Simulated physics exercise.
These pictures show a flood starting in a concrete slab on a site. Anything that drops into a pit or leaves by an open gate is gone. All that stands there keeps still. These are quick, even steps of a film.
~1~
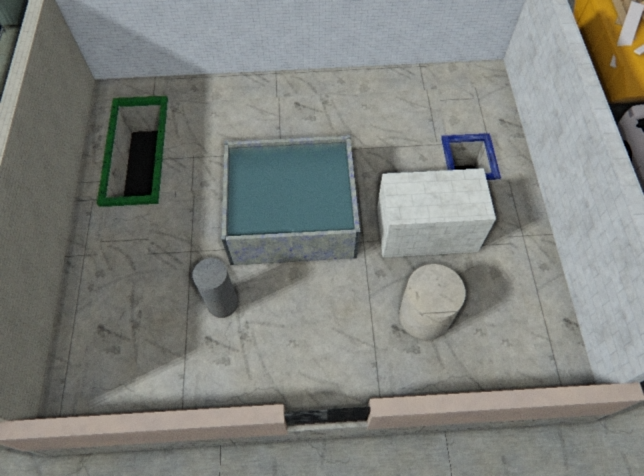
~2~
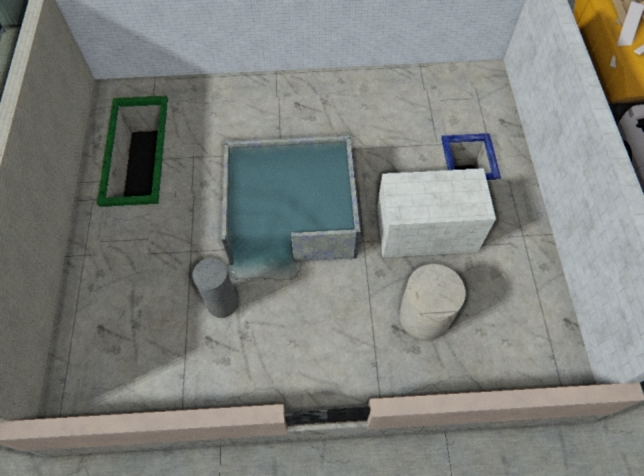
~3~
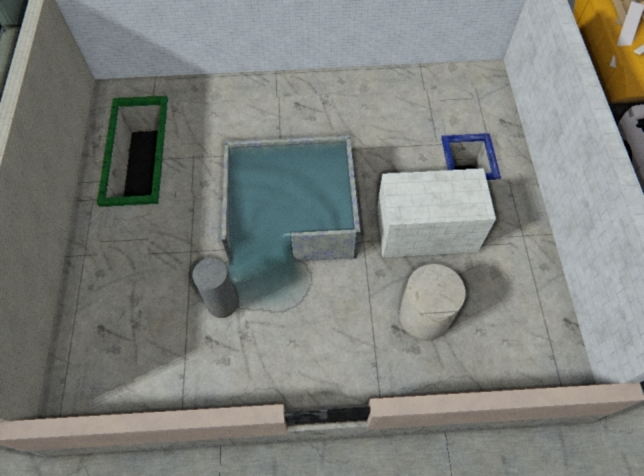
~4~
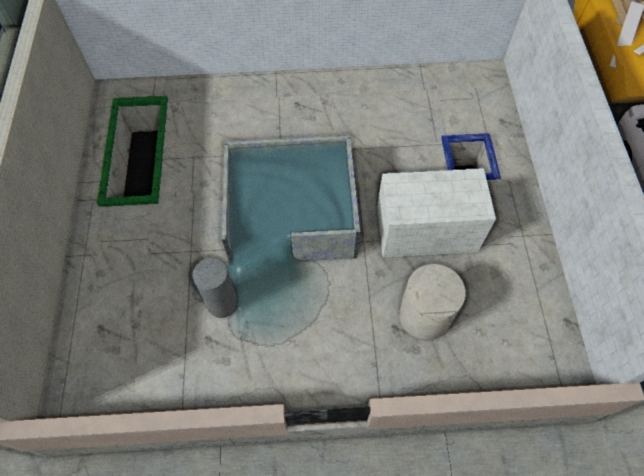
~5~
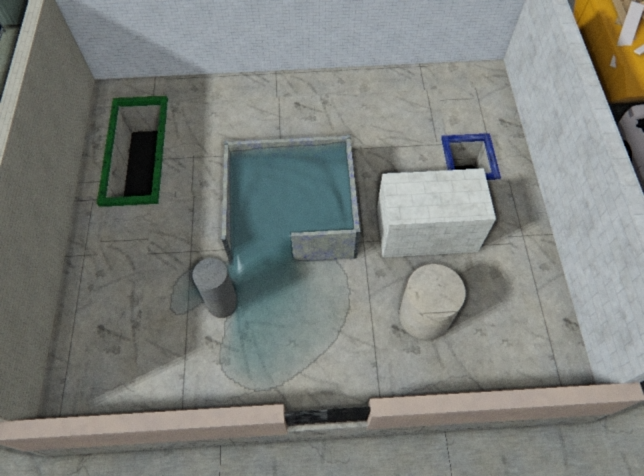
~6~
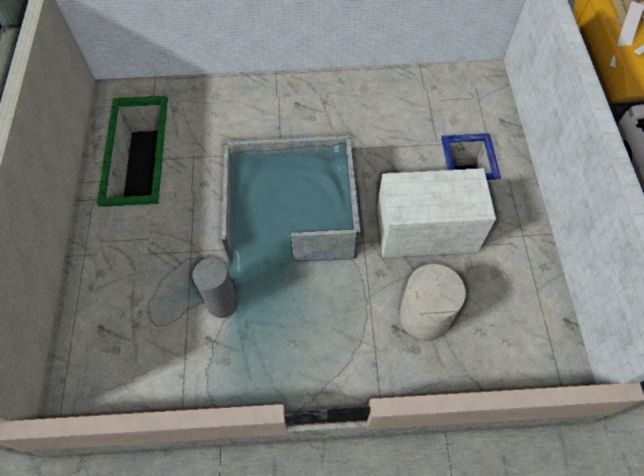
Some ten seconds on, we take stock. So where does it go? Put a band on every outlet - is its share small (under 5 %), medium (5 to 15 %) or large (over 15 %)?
In the end, the gate has a small share, the blue pit has a small share, the green pit has a small share.
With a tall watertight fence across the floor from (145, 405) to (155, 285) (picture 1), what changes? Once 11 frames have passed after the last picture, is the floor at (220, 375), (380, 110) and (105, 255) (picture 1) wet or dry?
Same order as asked - soaked, unsoaked, soaked.
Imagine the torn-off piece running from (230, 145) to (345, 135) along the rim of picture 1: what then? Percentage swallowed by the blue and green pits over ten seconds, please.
Near enough: Blue 6 percent, green 12 percent.
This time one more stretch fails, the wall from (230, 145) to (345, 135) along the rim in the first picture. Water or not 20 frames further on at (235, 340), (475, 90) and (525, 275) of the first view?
So the first one is left untouched, the next drenched, and the last left untouched.
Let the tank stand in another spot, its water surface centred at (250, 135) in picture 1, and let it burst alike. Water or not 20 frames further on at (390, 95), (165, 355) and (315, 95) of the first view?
Spot 1 unwetted, spot 2 wetted, and spot 3 unwetted.
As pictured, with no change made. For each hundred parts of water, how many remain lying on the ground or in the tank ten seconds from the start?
I make it 96 per cent.
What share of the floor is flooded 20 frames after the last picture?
I'd put it at roughly 45 per cent.
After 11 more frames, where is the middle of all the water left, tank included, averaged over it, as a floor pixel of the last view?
That puts it at around (273, 284).
A moment on, water covers 20 % of the floor; the gate 0 %, the blue pit 0 %, the green pit 0 %.
Next, water covers 35 % of the floor; the gate 0 %, the blue pit 0 %, the green pit 0 %.
Then, water covers 45 % of the floor; the gate 0 %, the blue pit 0 %, the green pit 0 %.
Later, water covers 65 % of the floor; the gate 0 %, the blue pit 1 %, the green pit 1 %.
In the end, water covers 90 % of the floor; the gate 0 %, the blue pit 2 %, the green pit 1 %.
